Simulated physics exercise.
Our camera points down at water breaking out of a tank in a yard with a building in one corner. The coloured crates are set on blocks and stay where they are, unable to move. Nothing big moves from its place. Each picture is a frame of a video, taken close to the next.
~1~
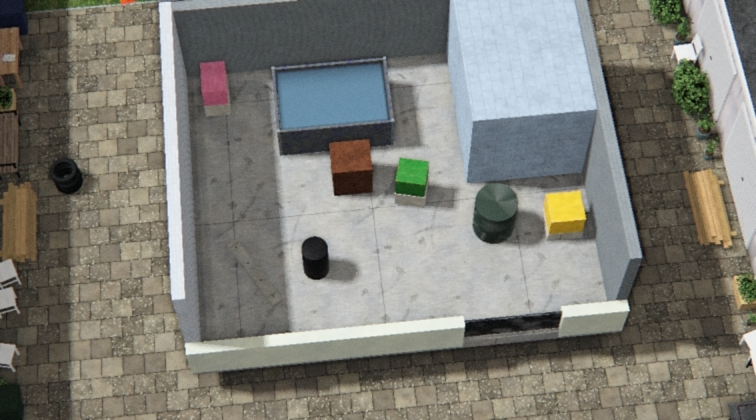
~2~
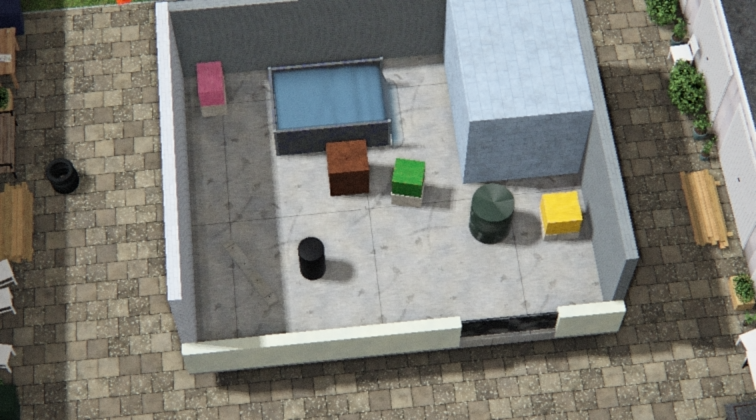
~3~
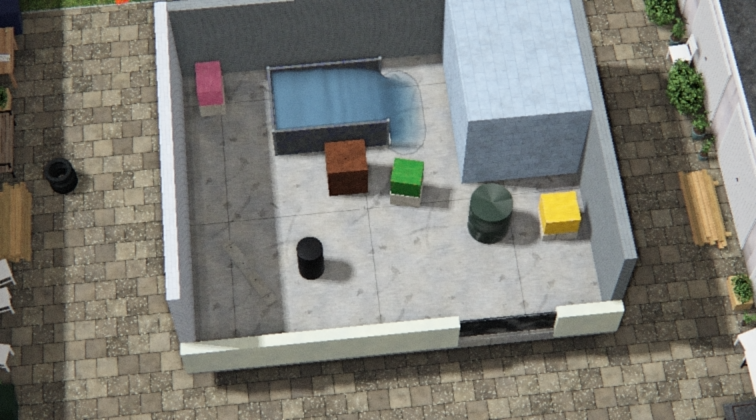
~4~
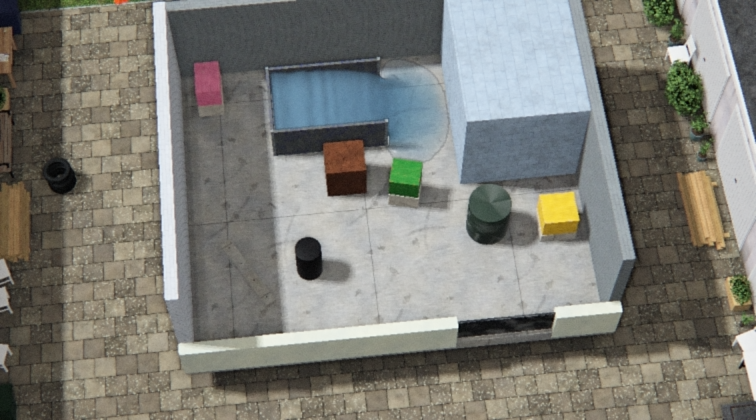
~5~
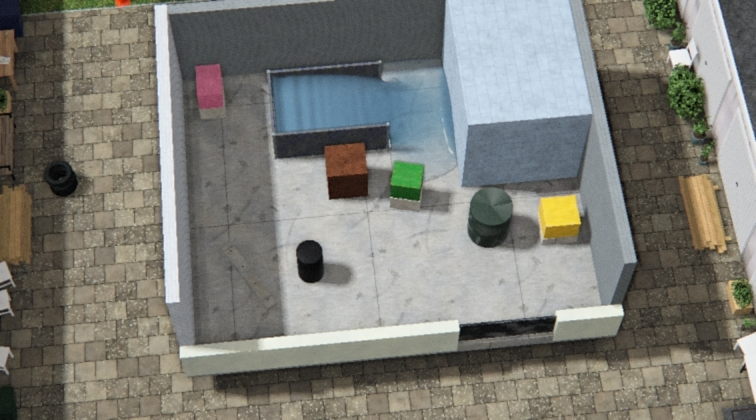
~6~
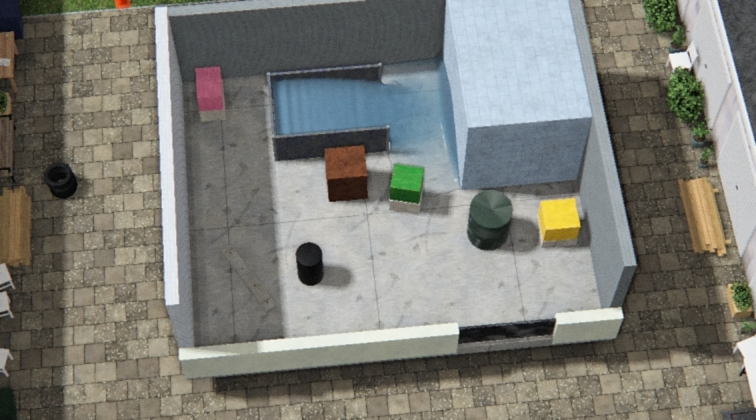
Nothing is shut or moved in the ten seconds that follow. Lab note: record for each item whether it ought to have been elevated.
The pink crate is never reached; the green crate is never reached; the yellow crate is never reached.
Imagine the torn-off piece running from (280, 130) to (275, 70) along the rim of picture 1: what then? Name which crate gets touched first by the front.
The pink-painted one.
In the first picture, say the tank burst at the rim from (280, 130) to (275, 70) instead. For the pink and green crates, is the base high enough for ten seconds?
In that case the pink crate is flooded and the green crate is never flooded.
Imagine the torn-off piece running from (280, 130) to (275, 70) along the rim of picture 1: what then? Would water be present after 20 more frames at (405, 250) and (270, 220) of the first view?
Going through them in turn, the first is untouched by it and the second is drenched.
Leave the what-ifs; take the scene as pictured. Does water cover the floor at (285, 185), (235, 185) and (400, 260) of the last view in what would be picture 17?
Point one left clear, point two left clear, point three sodden.
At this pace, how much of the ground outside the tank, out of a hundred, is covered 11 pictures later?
Close to 30 percent, by my reckoning.
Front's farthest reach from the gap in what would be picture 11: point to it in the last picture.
About at (473, 256).
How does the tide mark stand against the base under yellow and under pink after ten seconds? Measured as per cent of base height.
Roughly 60 per cent for the first, 70 per cent for the second.
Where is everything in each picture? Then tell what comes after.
The first frame shows the open tank at (332, 96) is whole and still.
In the second frame, the front is at (393, 147), out from the gap at (384, 105).
In the third frame, water pours out at (382, 106) and has run to (411, 150).
In the fourth frame, water pours out at (381, 108) and has run to (430, 155).
In the fifth frame, water pours out at (382, 111) and has run to (456, 161).
In the sixth frame, water pours out at (382, 114) and has run to (460, 185).
A moment on, water covers 15 % of the floor; the pink crate not reached, the green crate water round its plinth, the yellow crate not reached.
Next, water covers 30 % of the floor; the pink crate not reached, the green crate water round its plinth, the yellow crate not reached.
Then, water covers 55 % of the floor; the pink crate water round its plinth, the green crate water round its plinth, the yellow crate water round its plinth.
Later, water covers 90 % of the floor; the pink crate water round its plinth, the green crate water round its plinth, the yellow crate water round its plinth.
In the end, water covers 100 % of the floor; the pink crate stayed above the water, the green crate stayed above the water, the yellow crate stayed above the water.
